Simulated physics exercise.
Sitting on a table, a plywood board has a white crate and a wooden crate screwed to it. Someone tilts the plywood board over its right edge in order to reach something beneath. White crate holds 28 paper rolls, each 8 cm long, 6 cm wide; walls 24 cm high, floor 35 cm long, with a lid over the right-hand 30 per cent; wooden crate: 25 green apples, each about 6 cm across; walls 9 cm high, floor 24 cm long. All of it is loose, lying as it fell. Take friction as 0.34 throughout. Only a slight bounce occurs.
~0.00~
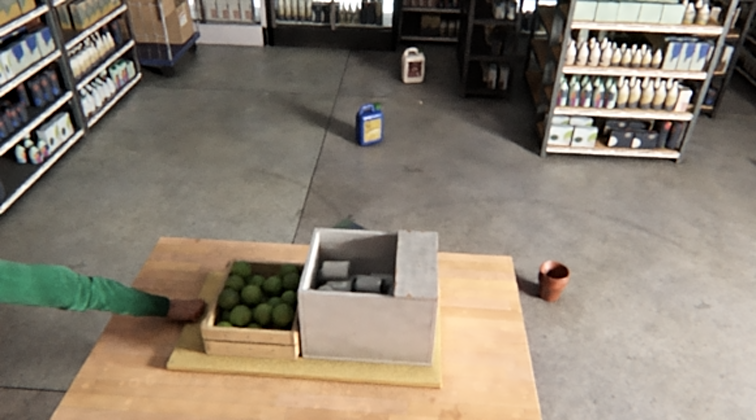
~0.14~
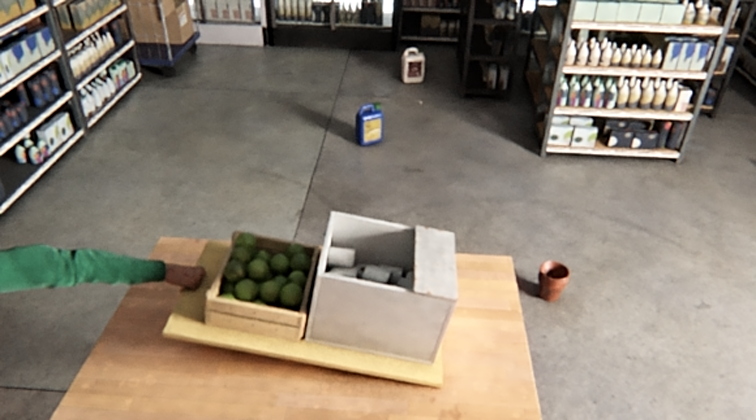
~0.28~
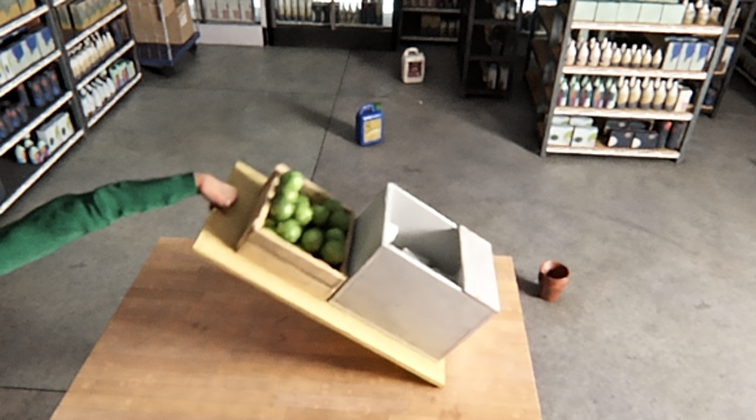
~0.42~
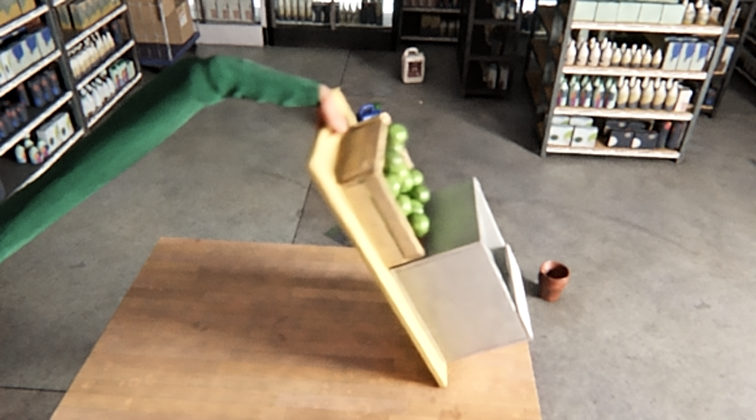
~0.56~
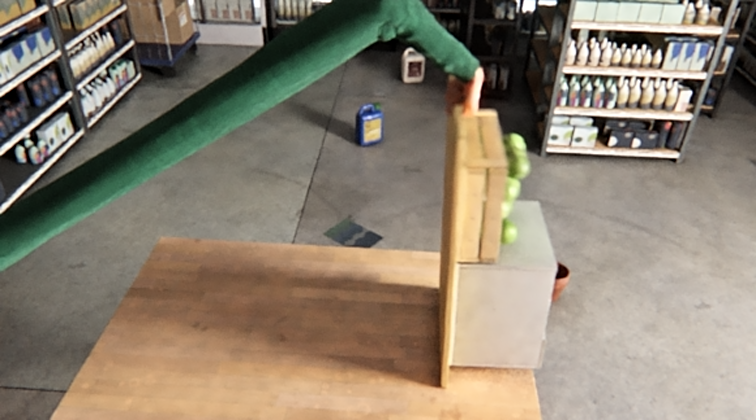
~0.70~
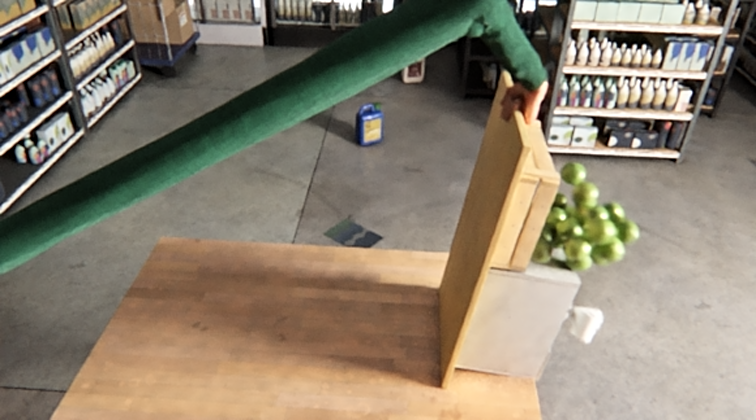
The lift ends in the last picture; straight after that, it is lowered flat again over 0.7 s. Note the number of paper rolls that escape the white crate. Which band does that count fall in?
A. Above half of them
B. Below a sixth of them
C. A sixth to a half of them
A sixth to a half of them.
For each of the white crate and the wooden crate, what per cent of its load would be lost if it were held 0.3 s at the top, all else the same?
In that case white crate 30, wooden crate 100 per cent.
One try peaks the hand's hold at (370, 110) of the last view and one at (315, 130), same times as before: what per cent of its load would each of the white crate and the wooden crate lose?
White crate 10 then 0, wooden crate 60 then 30 per cent.
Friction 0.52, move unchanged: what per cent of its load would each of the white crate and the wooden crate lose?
In that case the white crate sheds 20 per cent, while the wooden crate sheds 100 per cent.
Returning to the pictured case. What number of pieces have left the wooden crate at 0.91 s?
At that moment the wooden crate count out stands near 25.
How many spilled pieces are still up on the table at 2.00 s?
About 0.
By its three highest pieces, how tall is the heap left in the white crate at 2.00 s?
13 cm, more or less.
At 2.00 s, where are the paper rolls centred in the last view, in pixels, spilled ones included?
Their middle is at about (403, 314).
After 0.91 s, tilt 77°; 7 of 28 out of the white crate and 25 of 25 out of the wooden crate.
After 1.17 s, tilt 25°; 8 of 28 out of the white crate and 25 of 25 out of the wooden crate.
After 1.53 s, tilt 0°; 8 of 28 out of the white crate and 25 of 25 out of the wooden crate.
Outcome (at 2.00 s), 8 of 28 out of the white crate and 25 of 25 out of the wooden crate. Asked share, 8 of 28, 29 per cent.
